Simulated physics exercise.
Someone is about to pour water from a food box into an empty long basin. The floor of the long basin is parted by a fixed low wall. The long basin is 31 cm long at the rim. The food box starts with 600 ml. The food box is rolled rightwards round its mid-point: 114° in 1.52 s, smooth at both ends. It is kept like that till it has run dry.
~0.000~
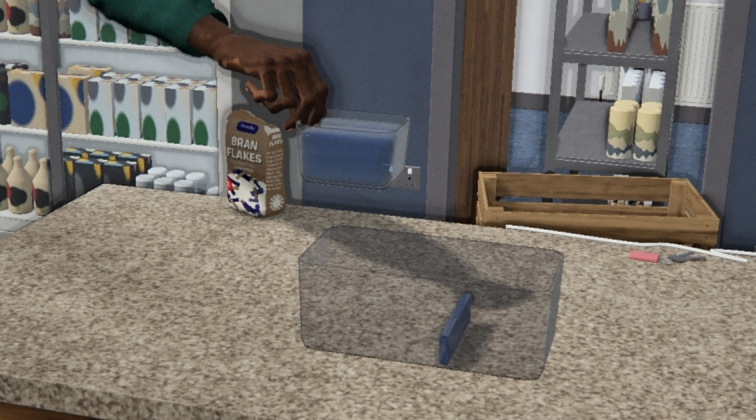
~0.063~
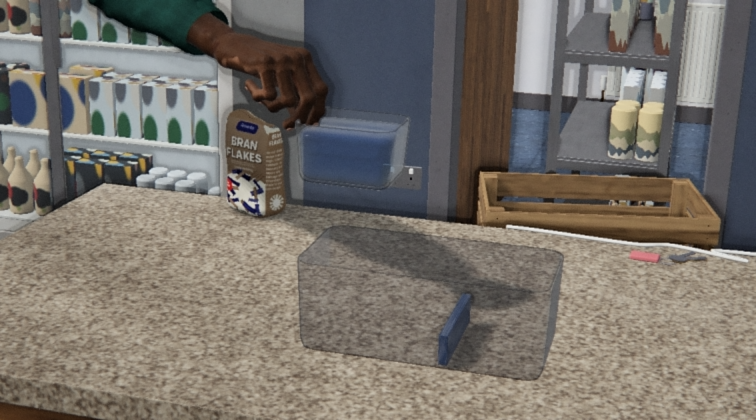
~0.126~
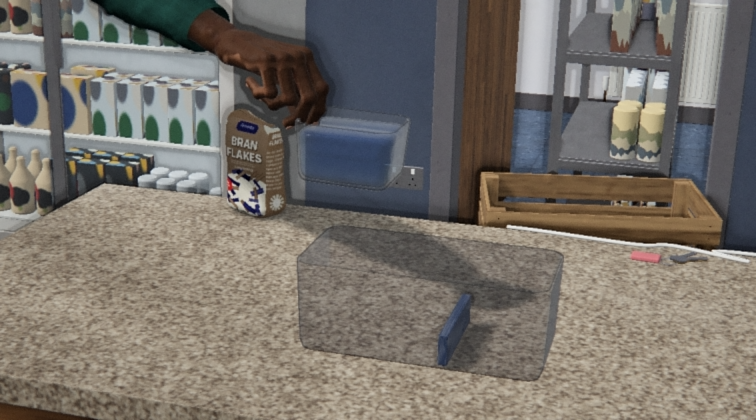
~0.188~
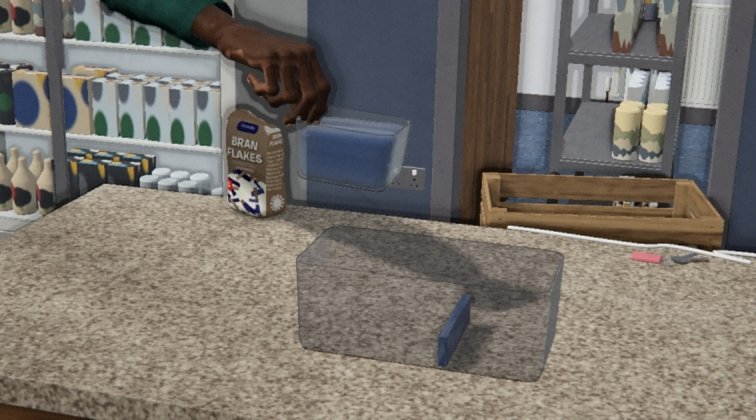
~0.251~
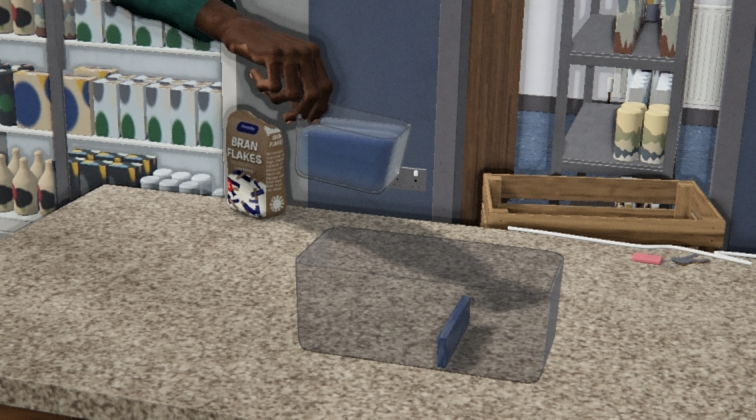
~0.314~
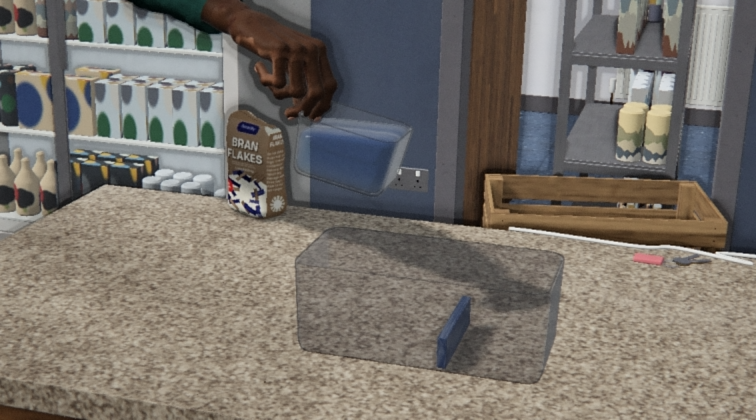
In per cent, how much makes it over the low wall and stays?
Roughly 53 per cent is past the wall.
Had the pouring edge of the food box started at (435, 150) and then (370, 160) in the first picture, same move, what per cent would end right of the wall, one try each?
In turn about 75 and 5 per cent.
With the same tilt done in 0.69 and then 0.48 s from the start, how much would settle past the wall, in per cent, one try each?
First 30, then 20 per cent.
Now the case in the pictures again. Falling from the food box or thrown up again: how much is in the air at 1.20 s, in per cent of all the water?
Some 6 per cent.
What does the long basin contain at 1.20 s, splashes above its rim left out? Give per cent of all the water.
Near 88 in a hundred.
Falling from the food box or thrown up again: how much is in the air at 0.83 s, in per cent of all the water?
Near 30 in a hundred.
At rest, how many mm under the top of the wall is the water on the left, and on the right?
Some 28 mm on the left and 18 mm on the right.
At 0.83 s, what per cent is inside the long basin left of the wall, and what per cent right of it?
Near 8 on the left, 16 on the right.
Then, 0.83 s in, the tilt is 65° and 47 per cent is still to pour, 8 is left of the wall and 16 right of it.
Then, 1.20 s in, the tilt is 102° and 6 per cent is still to pour, 35 is left of the wall and 52 right of it.
Then, 1.59 s in, the tilt is 114° and 0 per cent is still to pour, 47 is left of the wall and 53 right of it.
Then, 2.02 s in, the tilt is 114° and 0 per cent is still to pour, 47 is left of the wall and 53 right of it.
Finally, 47 per cent lies left of the wall, 53 right of it and 0 outside.
